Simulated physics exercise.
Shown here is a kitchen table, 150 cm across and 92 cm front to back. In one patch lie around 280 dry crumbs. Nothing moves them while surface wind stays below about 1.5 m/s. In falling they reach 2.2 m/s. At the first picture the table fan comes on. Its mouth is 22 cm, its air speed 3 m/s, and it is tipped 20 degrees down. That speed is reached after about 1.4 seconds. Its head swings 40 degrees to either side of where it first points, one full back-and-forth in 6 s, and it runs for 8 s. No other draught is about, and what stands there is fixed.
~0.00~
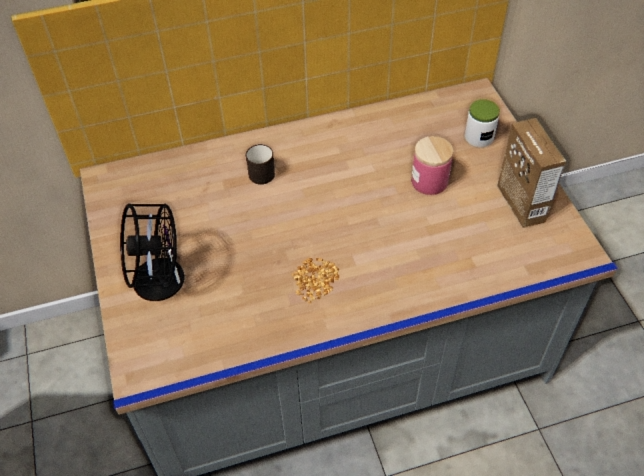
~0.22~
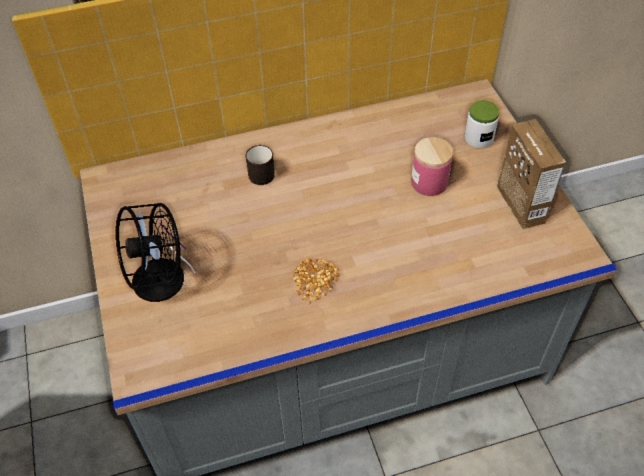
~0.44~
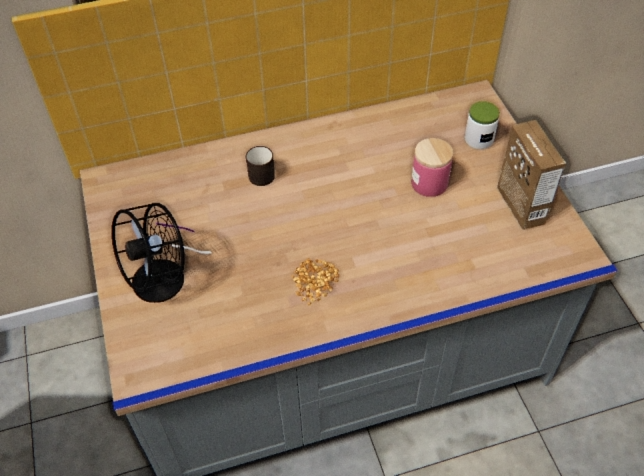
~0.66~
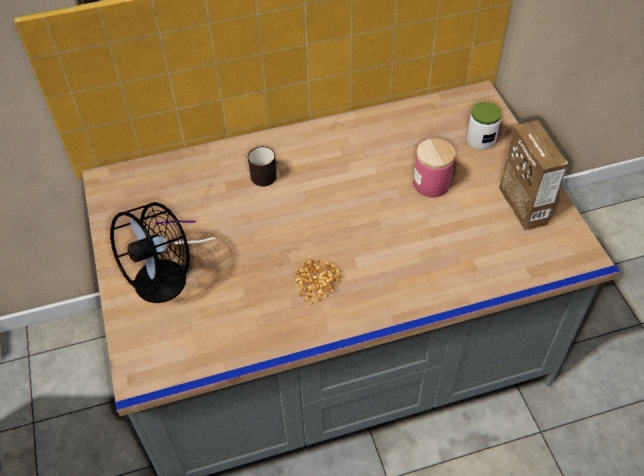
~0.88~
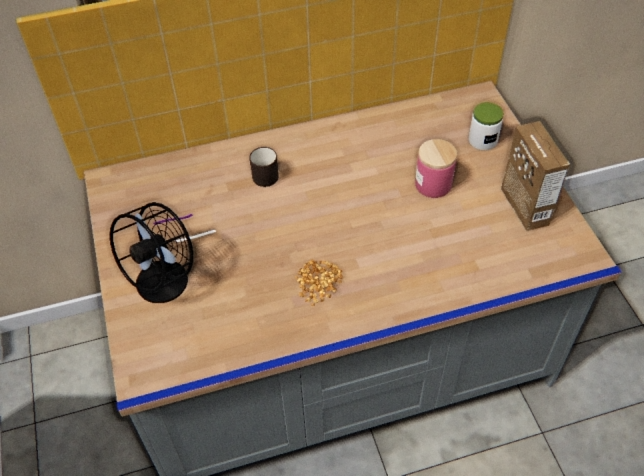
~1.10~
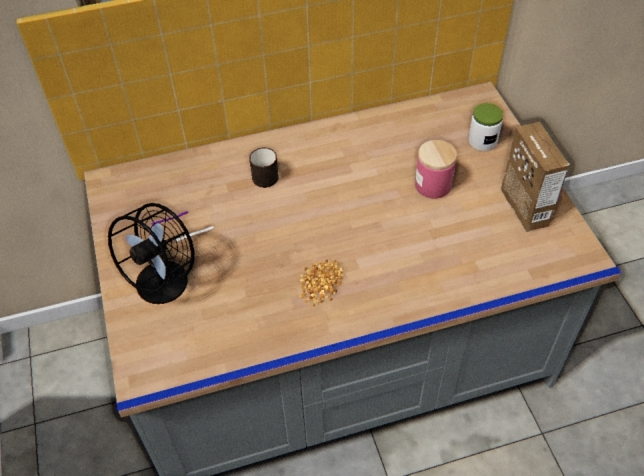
A black table fan on the left of the wooden kitchen table turned its head towards the back, blades spinning, and then a few of the golden crumbs in the patch shifted slightly to the right.
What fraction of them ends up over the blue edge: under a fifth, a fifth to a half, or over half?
Over half.
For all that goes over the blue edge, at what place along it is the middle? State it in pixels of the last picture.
Close to pixel (509, 304).
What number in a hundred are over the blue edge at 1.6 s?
Near 0 %.
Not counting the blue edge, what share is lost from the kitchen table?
My best guess is roughly 20 %.
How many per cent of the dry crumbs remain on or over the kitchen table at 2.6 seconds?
Some 100 per cent at that time.
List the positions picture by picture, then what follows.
In the first picture, the middle of the dry crumbs is near (314, 279), none has stirred yet and the mouth of the table fan is at (147, 245).
In the second picture, the middle of the dry crumbs is near (314, 278), none has stirred yet and the blue edge is centred on (381, 336).
In the third picture, the middle of the dry crumbs is near (314, 279), none has stirred yet, the top of a mug is at (259, 156) and the top of a jar is at (434, 151).
In the fourth picture, the middle of the dry crumbs is near (316, 279), none has stirred yet and the head of the table fan has turned about 25 degrees towards the back.
In the fifth picture, the middle of the dry crumbs is near (317, 280) and none has stirred yet.
In the sixth picture, the middle of the dry crumbs is near (322, 280), the farthest in sight from the table fan is at (342, 268), about 15 % have left their places and the head of the table fan has turned about 37 degrees towards the back.
After 1.6 s, 0 % are over the blue edge; the middle of those left on the top is near (340, 282); 0 % are gone or lie where they will stay.
After 2.6 s, 0 % are over the blue edge; the middle of those left on the top is near (340, 282); 0 % are gone or lie where they will stay.
After 4.4 s, 79 % are over the blue edge; 100 % are gone or lie where they will stay.
After 8.0 s, at the end, 79 % are over the blue edge.
